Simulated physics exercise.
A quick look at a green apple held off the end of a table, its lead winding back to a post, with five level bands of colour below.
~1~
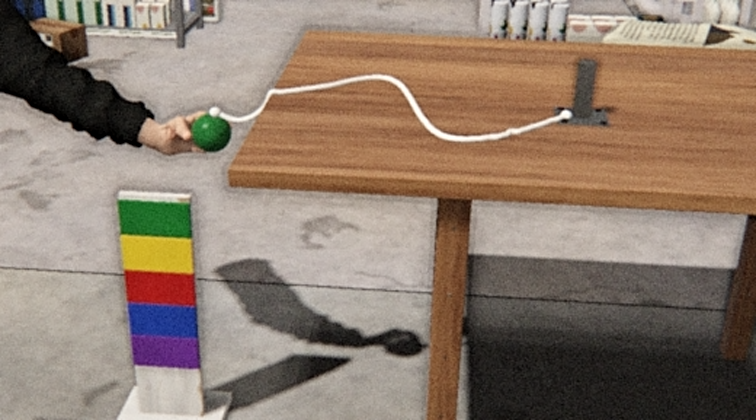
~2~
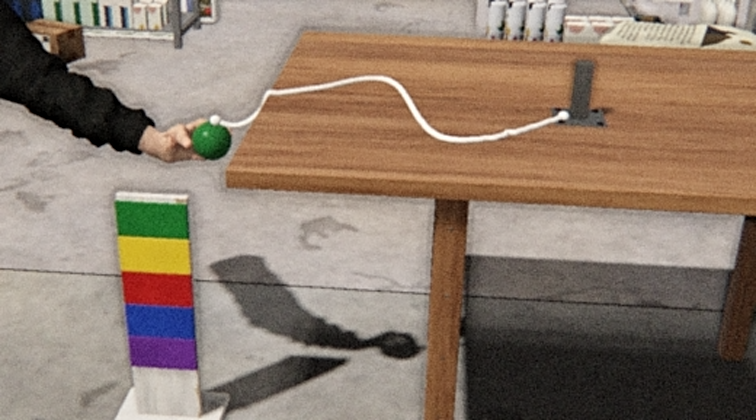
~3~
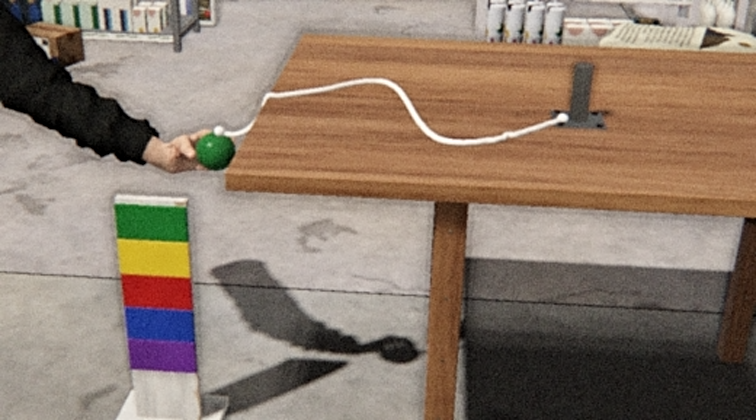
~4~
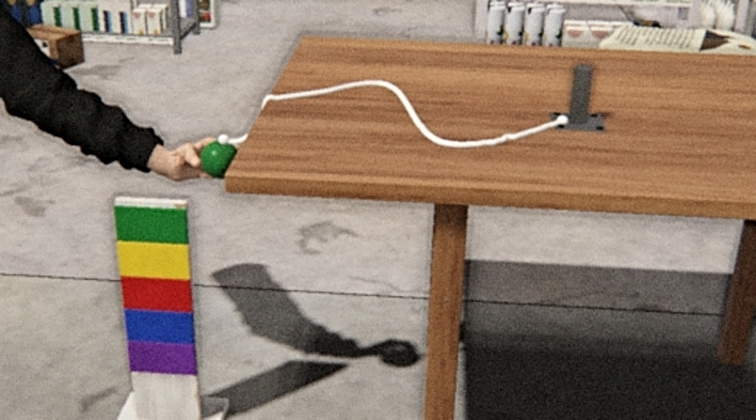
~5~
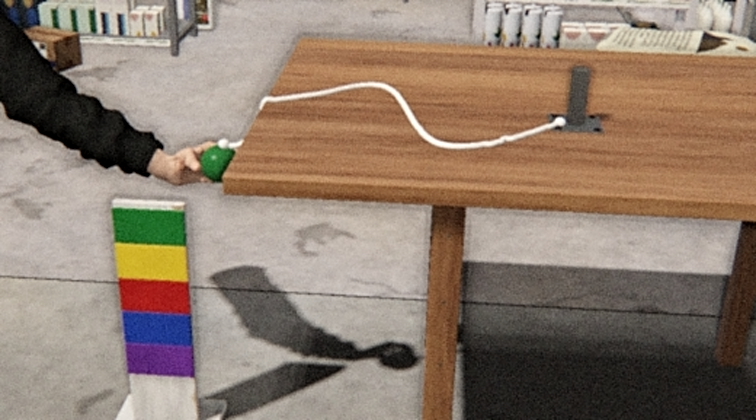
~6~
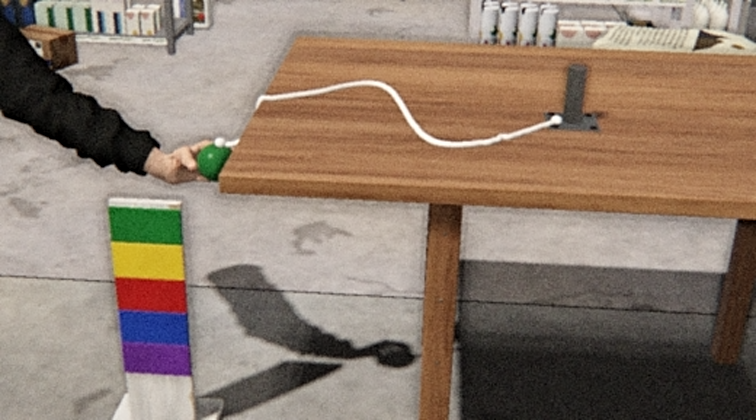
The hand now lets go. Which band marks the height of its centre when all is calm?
Its centre hangs level with the blue band.
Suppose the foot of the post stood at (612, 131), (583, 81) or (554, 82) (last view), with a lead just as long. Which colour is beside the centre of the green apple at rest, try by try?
Try by try: Red; red; blue.
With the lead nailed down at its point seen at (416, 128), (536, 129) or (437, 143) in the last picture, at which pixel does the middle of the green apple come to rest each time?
Try by try, around (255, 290), (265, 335) and (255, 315).
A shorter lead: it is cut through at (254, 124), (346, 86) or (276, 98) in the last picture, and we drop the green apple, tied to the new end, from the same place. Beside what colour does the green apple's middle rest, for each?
One after the other, red; none, it hangs higher; yellow.
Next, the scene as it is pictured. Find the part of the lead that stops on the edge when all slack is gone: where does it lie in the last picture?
The one at (394, 94).
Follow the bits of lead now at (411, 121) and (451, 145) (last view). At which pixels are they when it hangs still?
Near (336, 114) and (416, 116).
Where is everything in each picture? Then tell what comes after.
In the first frame, green apple (212, 133); green (154, 221); yellow (157, 255); red (160, 289); blue (162, 322); purple (165, 353).
In the second frame, green apple (212, 140); lead through (535, 127) (450, 140) (412, 106) (379, 79) (297, 91).
In the third frame, green apple (216, 151).
In the fourth frame, green apple (221, 159); lead through (534, 132) (449, 144) (411, 111) (378, 84) (296, 96).
In the fifth frame, green apple (221, 164).
In the sixth frame, green apple (217, 162); lead through (528, 132) (443, 144) (405, 111) (372, 84) (290, 97).
Soon after, apple near (272, 339); level with blue.
After that, apple near (253, 350); level with blue.
In the end, apple near (264, 352); level with blue. Its middle rests at the blue band.
